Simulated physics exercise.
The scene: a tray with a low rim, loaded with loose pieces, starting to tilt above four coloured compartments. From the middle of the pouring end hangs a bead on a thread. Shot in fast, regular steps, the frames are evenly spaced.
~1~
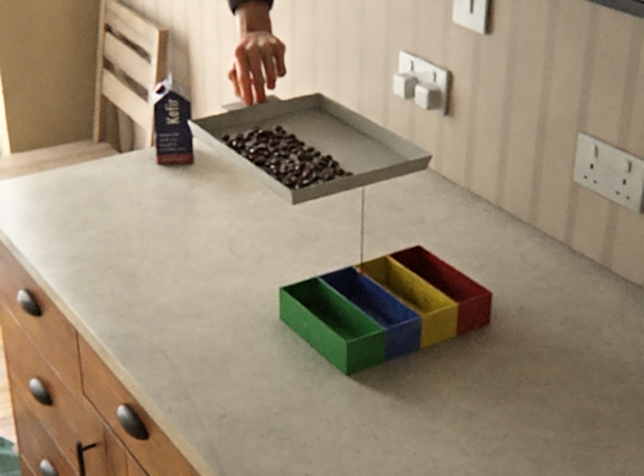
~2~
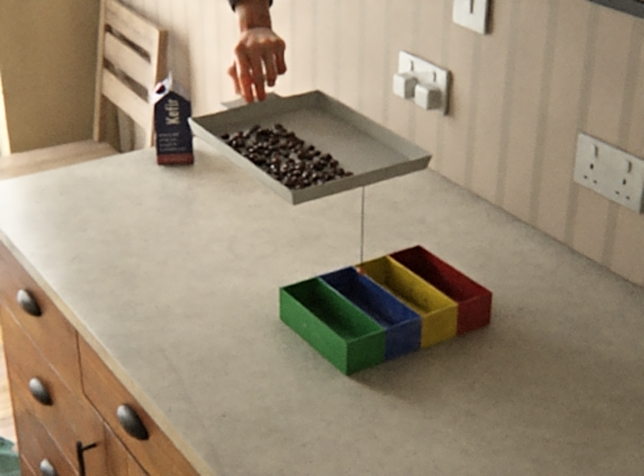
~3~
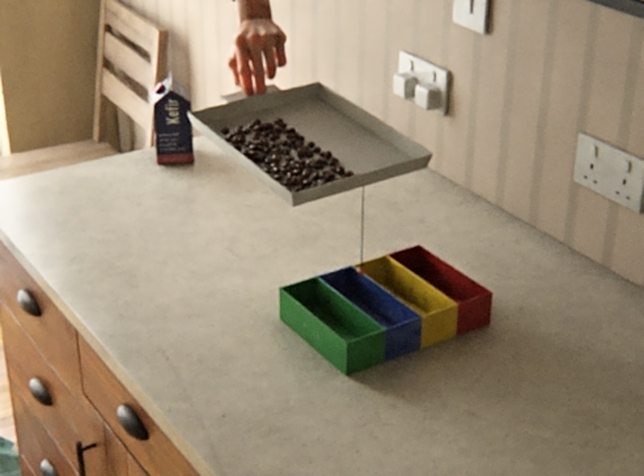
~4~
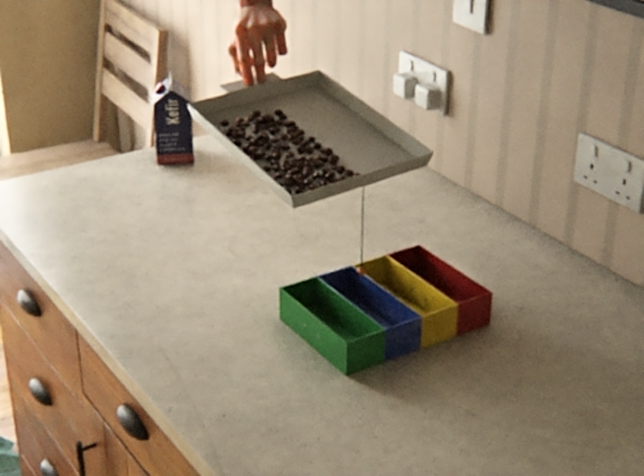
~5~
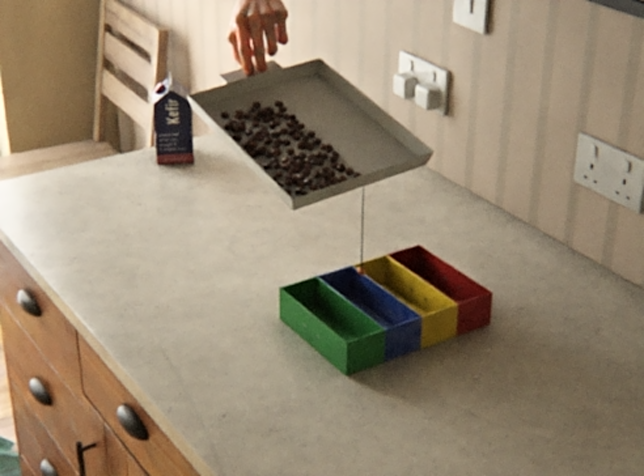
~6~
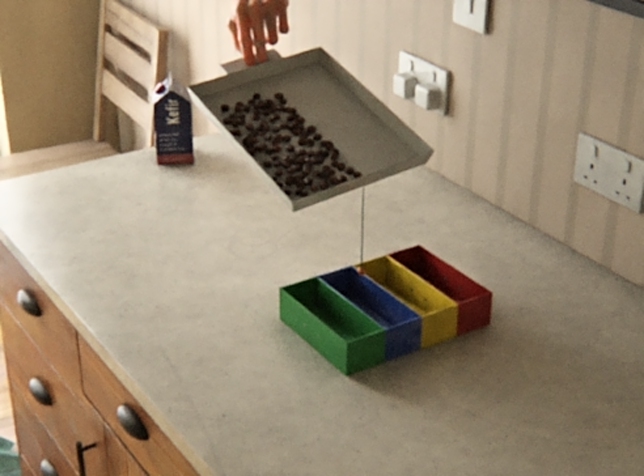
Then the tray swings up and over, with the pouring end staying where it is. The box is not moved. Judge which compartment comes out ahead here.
I would say the green compartment.
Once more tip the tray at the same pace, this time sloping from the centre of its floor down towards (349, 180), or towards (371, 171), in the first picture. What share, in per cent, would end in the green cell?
I'd say roughly 30 percent with the first slope, 0 percent with the other.
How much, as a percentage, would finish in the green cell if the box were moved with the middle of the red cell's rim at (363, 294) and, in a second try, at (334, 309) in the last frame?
In order, 0 % and 0 %.
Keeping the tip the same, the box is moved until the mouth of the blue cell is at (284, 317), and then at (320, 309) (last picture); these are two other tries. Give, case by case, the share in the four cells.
In order: 100 per cent and 100 per cent.
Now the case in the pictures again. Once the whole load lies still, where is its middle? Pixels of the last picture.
Near (306, 346).
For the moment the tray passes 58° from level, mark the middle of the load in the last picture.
In the last view the centre sits at roughly (302, 179).
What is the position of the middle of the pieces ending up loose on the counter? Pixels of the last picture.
Close to pixel (280, 356) in the last view.
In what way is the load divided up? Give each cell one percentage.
Green cell: 40 per cent; blue cell: 0 per cent; yellow cell: 0 per cent; red cell: 0 per cent.
Soon, tray tipped steeply; all on the tray.
A while on, tray tipped right over; about a third on the tray; a small part in the green cell; a stray few in the blue cell; about half falling or outside the box.
Towards the end, tray tipped past a quarter turn; about half in the green cell; a stray few in the blue cell; about half falling or outside the box.
Finally, tray tipped past a quarter turn; about half in the green cell; a stray few in the blue cell; none in the yellow cell; none in the red cell; about half outside the box.
